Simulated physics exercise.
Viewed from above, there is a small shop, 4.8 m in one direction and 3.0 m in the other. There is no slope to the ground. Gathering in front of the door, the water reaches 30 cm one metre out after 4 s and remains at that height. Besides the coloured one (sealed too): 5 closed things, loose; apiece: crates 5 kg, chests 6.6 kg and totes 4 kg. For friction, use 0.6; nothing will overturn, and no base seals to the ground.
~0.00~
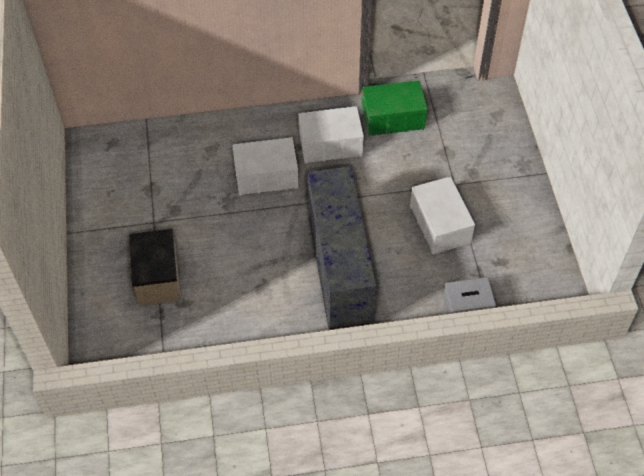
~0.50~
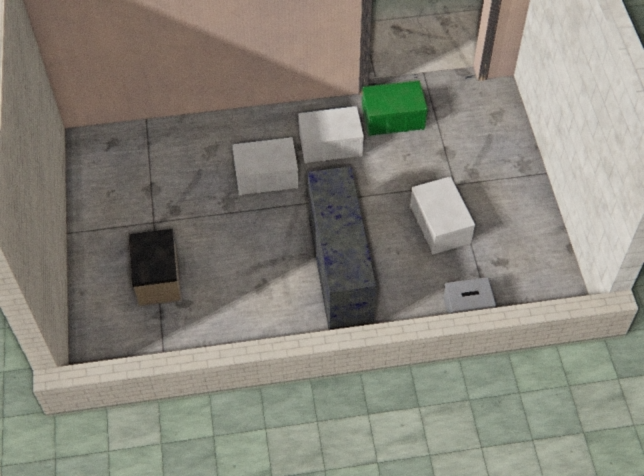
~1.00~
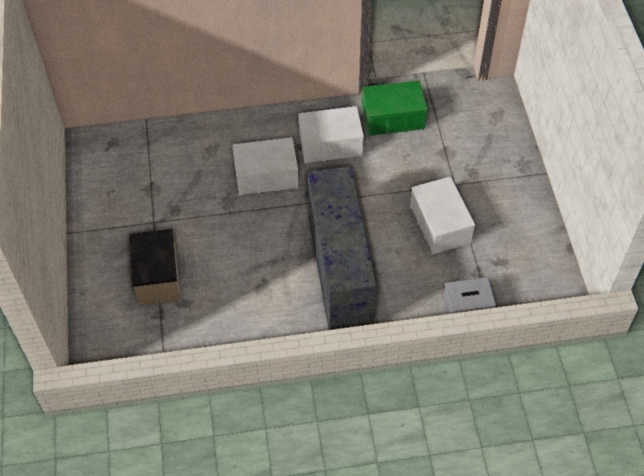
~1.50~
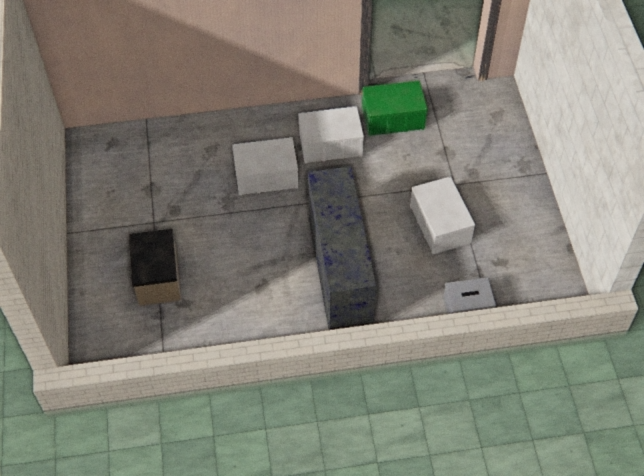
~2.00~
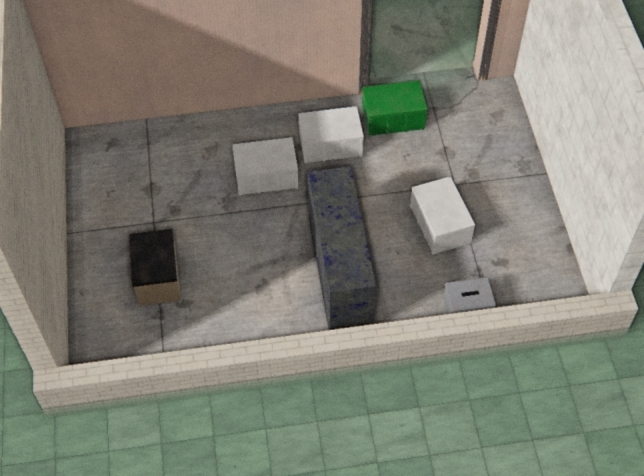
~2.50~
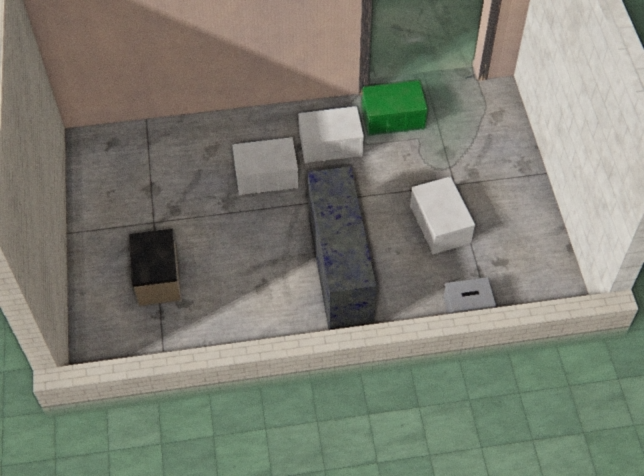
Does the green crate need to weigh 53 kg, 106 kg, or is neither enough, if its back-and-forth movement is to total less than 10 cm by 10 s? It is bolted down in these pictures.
It takes the heavier ballast.
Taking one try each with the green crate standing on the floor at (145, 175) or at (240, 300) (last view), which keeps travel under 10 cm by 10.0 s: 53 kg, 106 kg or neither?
The small mass already works; the small mass already works.
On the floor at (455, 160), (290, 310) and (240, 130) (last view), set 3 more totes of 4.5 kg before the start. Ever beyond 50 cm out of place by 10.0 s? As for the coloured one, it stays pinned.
One by one: Too far, not far enough and too far.
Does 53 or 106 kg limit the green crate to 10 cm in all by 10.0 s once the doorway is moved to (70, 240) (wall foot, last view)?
Okay, so the light mass does it.
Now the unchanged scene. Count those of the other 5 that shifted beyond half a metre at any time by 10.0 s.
That comes to 4.
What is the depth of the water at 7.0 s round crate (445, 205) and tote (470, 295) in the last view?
Depth approx. 9 cm / 17 cm.
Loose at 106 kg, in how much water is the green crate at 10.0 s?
About 20 cm.
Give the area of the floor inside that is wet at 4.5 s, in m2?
Wet area: Approx. 7.0 m2.
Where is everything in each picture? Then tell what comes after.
In the first picture, the green crate at (395, 98), on the bottom; 0.0 m2 under water; 0 of 6 have shifted.
In the second picture, the green crate at (395, 98) rests on the ground; 0.0 m2 under water; 0 of 6 have shifted.
In the third picture, the green crate at (395, 98) rests on the ground; water covers 0.0 m2; 0 of 6 have shifted.
In the fourth picture, the green crate at (395, 98), on the bottom; water covers 0.0 m2; 0 of 6 have shifted.
In the fifth picture, the green crate at (395, 98) rests on the ground; water covers 0.2 m2; 0 of 6 have shifted.
In the sixth picture, the green crate at (395, 98) rests on the ground; 0.7 m2 under water; 0 of 6 have shifted.
After 3.5 s the green crate would be 0 cm from its start with 53 kg and 0 cm from its start with 106 kg; 9 cm of water round it then.
After 4.5 s the green crate would be 10 cm from its start with 53 kg and 0 cm from its start with 106 kg; 10 cm of water round it then.
After 7.0 s the green crate would be 43 cm from its start with 53 kg and 0 cm from its start with 106 kg; 10 cm of water round it then.
After 10.0 s the green crate would be 67 cm from its start with 53 kg and 0 cm from its start with 106 kg; 20 cm of water round it then.
